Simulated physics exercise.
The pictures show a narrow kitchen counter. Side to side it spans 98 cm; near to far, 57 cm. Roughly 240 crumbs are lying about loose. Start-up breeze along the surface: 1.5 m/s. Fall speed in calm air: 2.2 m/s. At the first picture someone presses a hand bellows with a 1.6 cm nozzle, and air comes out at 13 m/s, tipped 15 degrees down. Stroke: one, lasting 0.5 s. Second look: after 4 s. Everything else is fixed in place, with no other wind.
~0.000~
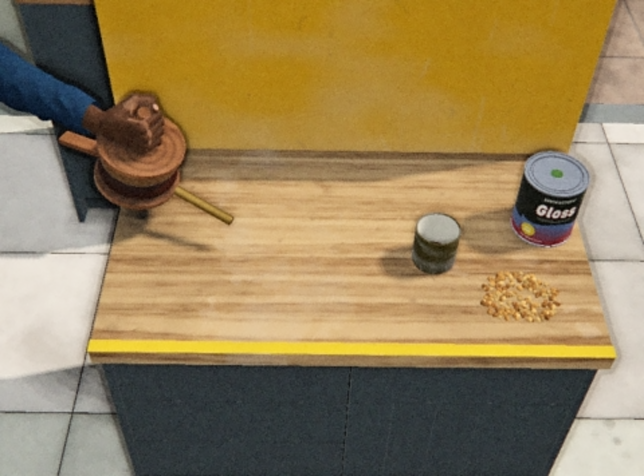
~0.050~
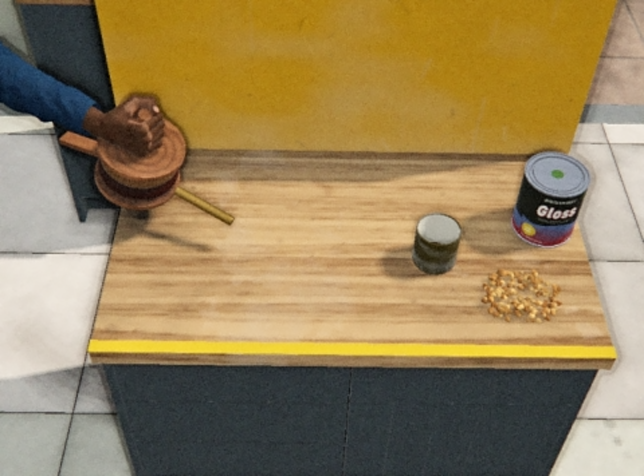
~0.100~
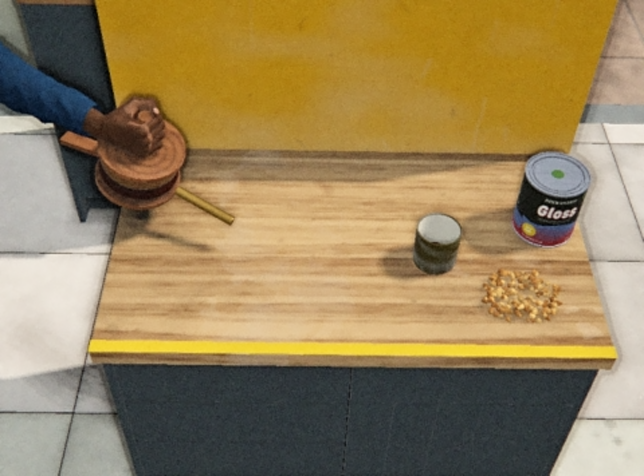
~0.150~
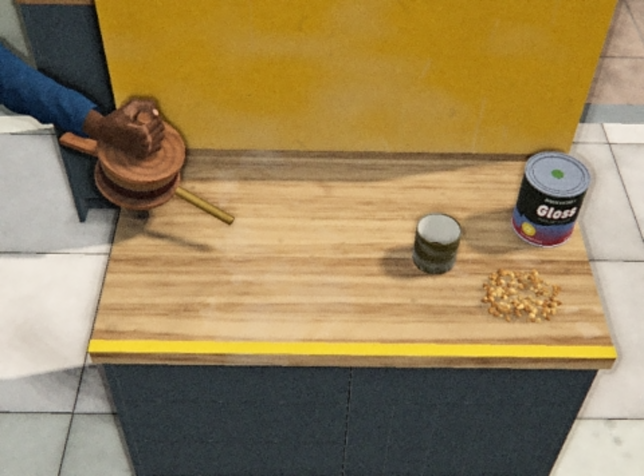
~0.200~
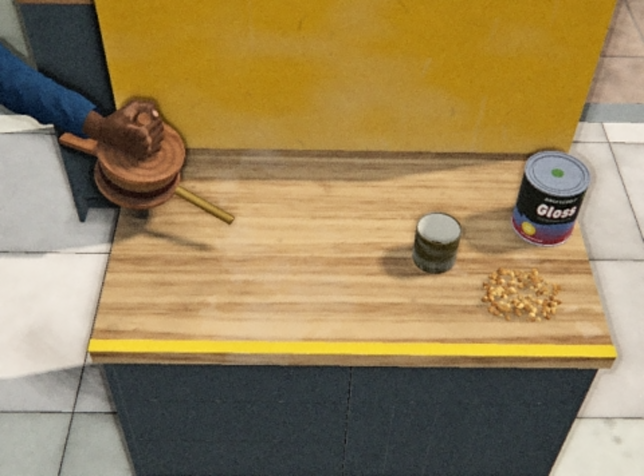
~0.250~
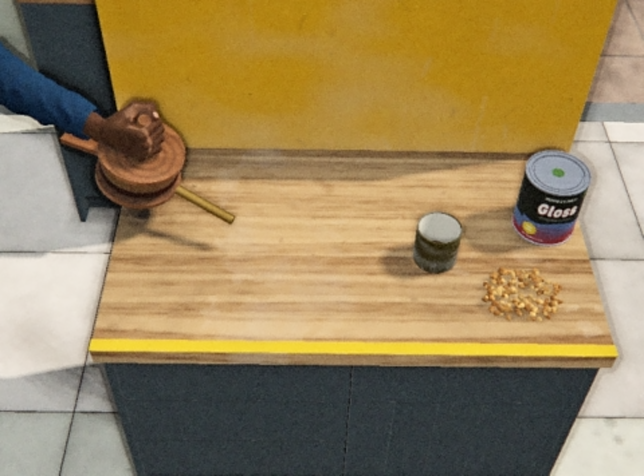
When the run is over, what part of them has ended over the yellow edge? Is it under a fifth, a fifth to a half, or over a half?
Fewer than a fifth.
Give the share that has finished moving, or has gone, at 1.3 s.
The share is near 100 per cent.
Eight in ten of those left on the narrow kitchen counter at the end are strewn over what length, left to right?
Around 10 cm.
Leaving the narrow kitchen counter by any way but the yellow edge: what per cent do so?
Some 30 per cent.
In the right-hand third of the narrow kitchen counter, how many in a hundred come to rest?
70 %.
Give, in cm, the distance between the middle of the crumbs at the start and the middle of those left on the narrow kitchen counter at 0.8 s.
About 5 cm.
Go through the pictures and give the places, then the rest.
In the first picture, the middle of the crumbs is near (519, 296), none has stirred yet and the mouth of the hand bellows is at (232, 221).
In the second picture, the middle of the crumbs is near (520, 297), none has stirred yet and the yellow edge is centred on (354, 355).
In the third picture, the middle of the crumbs is near (520, 297), none has stirred yet, the top of a mug is at (440, 229) and the top of a tin is at (558, 174).
In the fourth picture, the middle of the crumbs is near (520, 297) and none has stirred yet.
In the fifth picture, the middle of the crumbs is near (520, 296) and none has stirred yet.
In the sixth picture, the middle of the crumbs is near (520, 295) and none has stirred yet.
After 0.8 s, 89 % are still on the top, 0 % are over the yellow edge; the middle of those left on the top is near (547, 301).
After 1.3 s, 72 % are still on the top, 0 % are over the yellow edge; the middle of those left on the top is near (539, 294).
After 2.2 s, 72 % are still on the top, 0 % are over the yellow edge; the middle of those left on the top is near (539, 294).
After 4.0 s, at the end, 0 % are over the yellow edge; the middle of those left on the top is near (539, 294).
